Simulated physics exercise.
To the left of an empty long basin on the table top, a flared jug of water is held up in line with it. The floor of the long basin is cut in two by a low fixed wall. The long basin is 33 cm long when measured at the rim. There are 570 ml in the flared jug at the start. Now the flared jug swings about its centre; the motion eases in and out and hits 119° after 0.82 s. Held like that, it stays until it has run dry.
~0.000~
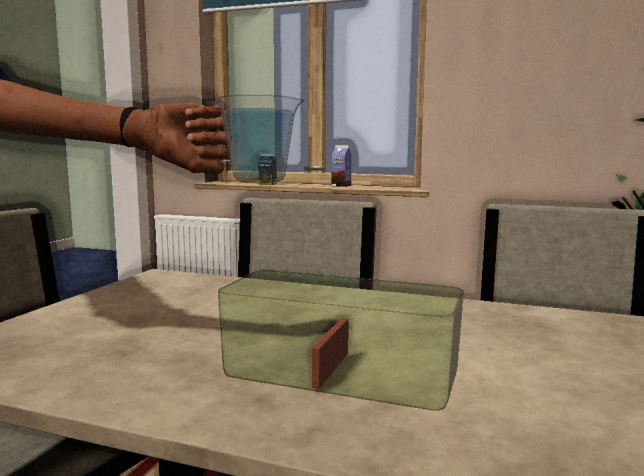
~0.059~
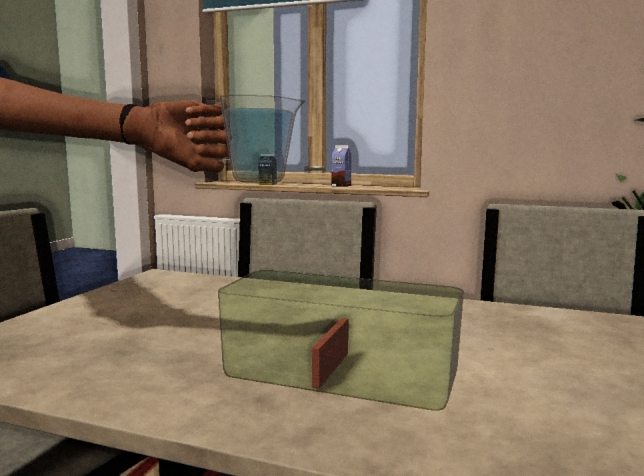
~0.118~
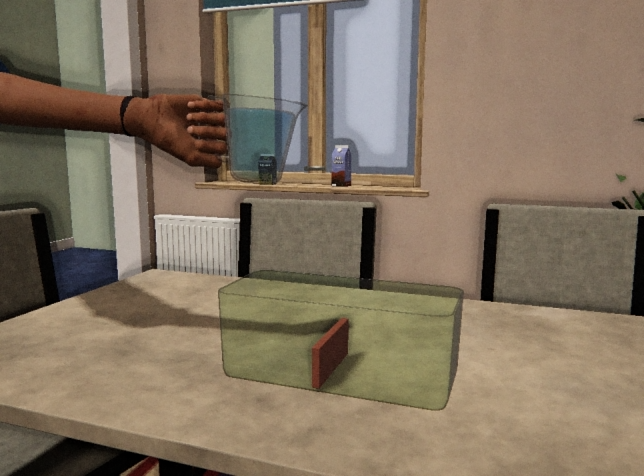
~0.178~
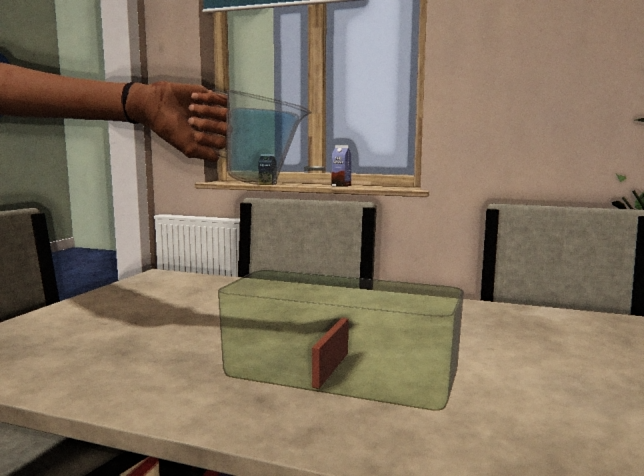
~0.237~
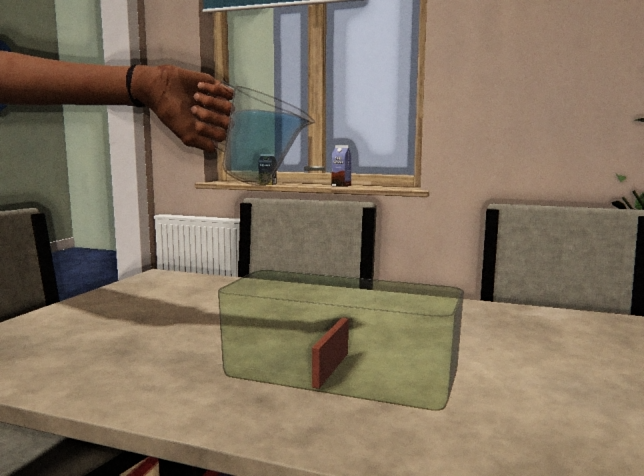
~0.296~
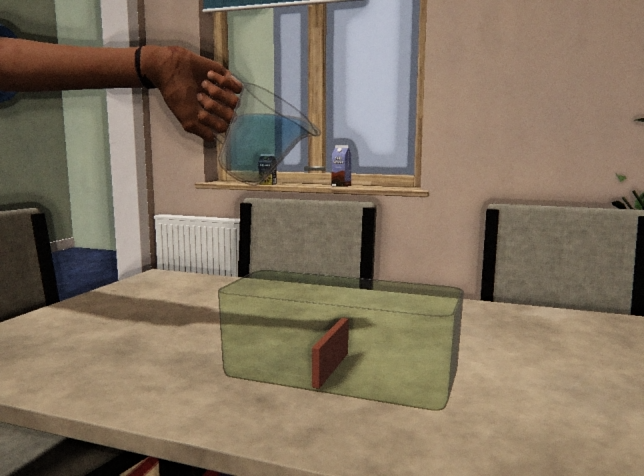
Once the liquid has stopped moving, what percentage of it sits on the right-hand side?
About 79 per cent.
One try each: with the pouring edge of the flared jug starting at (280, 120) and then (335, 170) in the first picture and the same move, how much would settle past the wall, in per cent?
The first try gives around 30 percent, the second around 95 percent.
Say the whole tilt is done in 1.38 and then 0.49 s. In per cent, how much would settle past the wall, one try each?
The first try gives around 90 percent, the second around 55 percent.
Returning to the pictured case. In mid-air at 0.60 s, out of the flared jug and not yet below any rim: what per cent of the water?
38 %.
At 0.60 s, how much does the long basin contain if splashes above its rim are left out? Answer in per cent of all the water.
Close to 22 in a hundred.
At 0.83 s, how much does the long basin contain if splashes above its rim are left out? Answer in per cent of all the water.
Reading: Approx. 84 %.
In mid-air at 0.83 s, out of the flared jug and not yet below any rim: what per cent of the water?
Near 14 per cent, I'd say.
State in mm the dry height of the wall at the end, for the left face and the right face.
The left comes to roughly 56 mm and the right to roughly 42 mm.
By 0.60 s the tilt is 100° and 42 per cent is still to pour, 0 is left of the wall and 21 right of it.
By 0.83 s the tilt is 119° and 2 per cent is still to pour, 10 is left of the wall and 74 right of it.
By 1.06 s the tilt is 119° and 0 per cent is still to pour, 18 is left of the wall and 79 right of it.
By 1.32 s the tilt is 119° and 0 per cent is still to pour, 18 is left of the wall and 79 right of it.
At rest 18 per cent lies left of the wall, 79 right of it and 2 outside.
